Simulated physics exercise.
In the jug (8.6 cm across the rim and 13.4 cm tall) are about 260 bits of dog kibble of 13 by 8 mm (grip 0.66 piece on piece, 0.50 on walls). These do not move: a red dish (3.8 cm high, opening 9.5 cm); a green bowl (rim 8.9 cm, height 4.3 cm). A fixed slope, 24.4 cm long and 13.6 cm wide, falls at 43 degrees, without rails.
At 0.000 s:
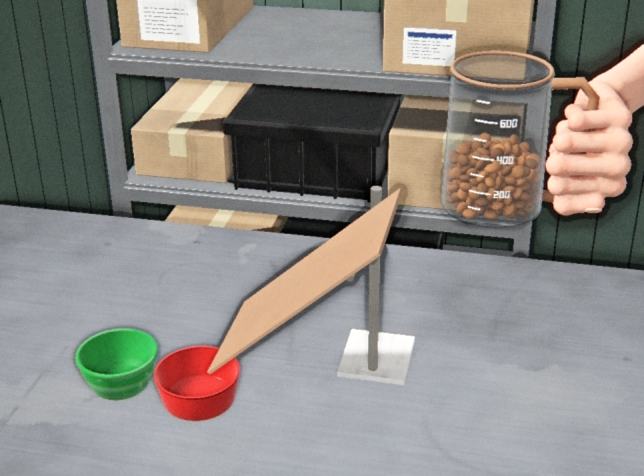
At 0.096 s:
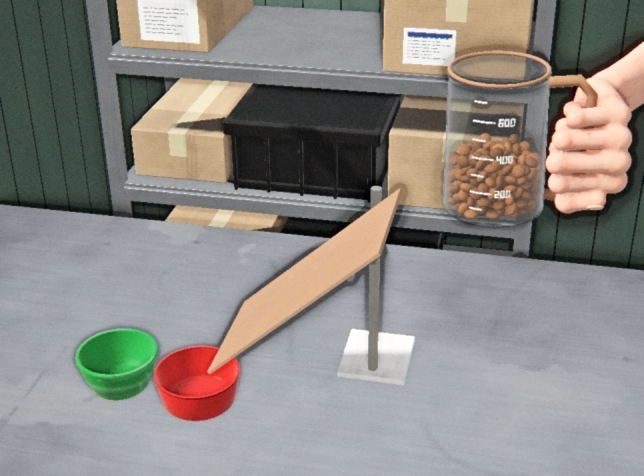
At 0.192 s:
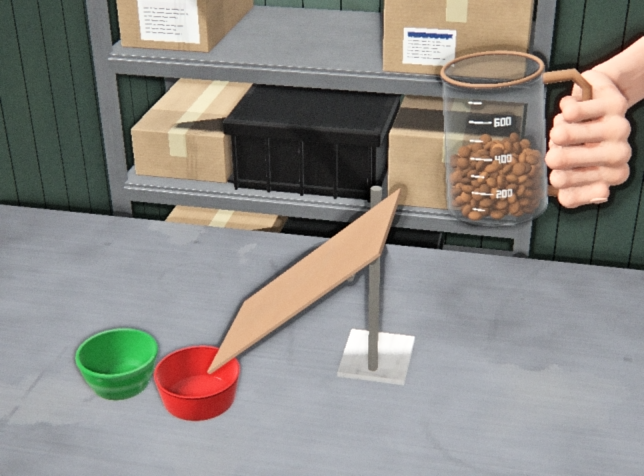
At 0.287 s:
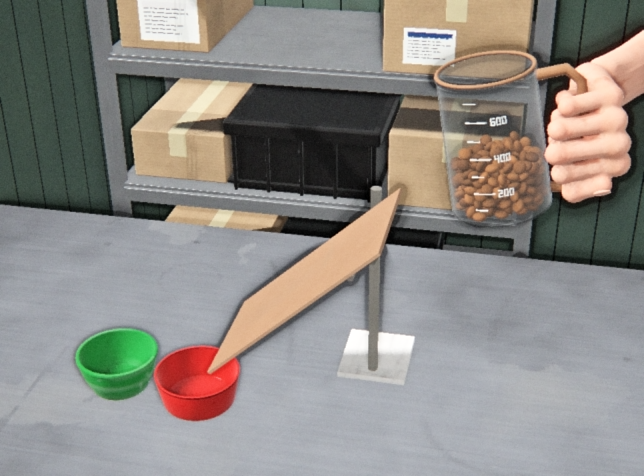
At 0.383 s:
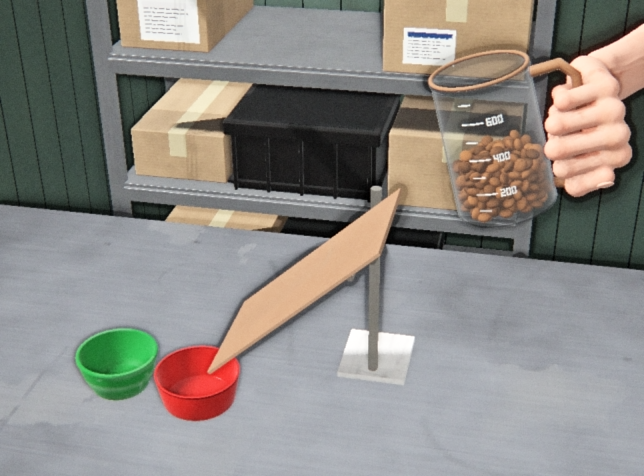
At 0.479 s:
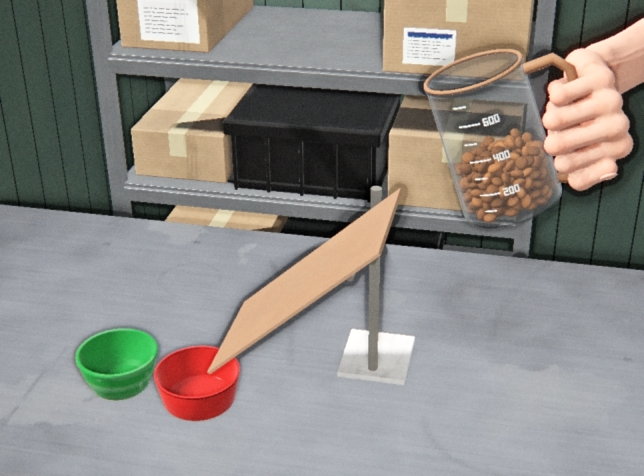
A hand tilts a clear jug of brown dog kibble leftward above a sloping board.
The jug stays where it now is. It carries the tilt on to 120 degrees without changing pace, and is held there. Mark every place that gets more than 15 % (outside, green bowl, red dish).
Outside: Above, green bowl: Below, red dish: Below.
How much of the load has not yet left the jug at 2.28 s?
About 100 per cent.
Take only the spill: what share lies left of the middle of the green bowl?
Some 0 per cent.
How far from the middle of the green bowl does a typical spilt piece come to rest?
About 30 cm.
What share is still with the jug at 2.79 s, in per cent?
Some 55 per cent of the load.
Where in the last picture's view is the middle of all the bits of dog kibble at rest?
Near (358, 417).
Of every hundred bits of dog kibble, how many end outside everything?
Some 100 per cent.
After 1.17 s, tilt 53 degrees; jug 100 %; middle of all pieces near (525, 165).
Then, at 1.75 s, tilt 81 degrees; jug 100 %; middle of all pieces near (529, 155).
Then, at 2.28 s, tilt 106 degrees; jug 100 %; middle of all pieces near (522, 149).
After 2.79 s, tilt 120 degrees; slope 30 %, jug 55 %, outside 15 %, in the air 5 %; middle of all pieces near (446, 238).
By 4.5 s all is still; green bowl 0 %, slope 0 %, red dish 0 %, jug 0 %, outside 100 %.
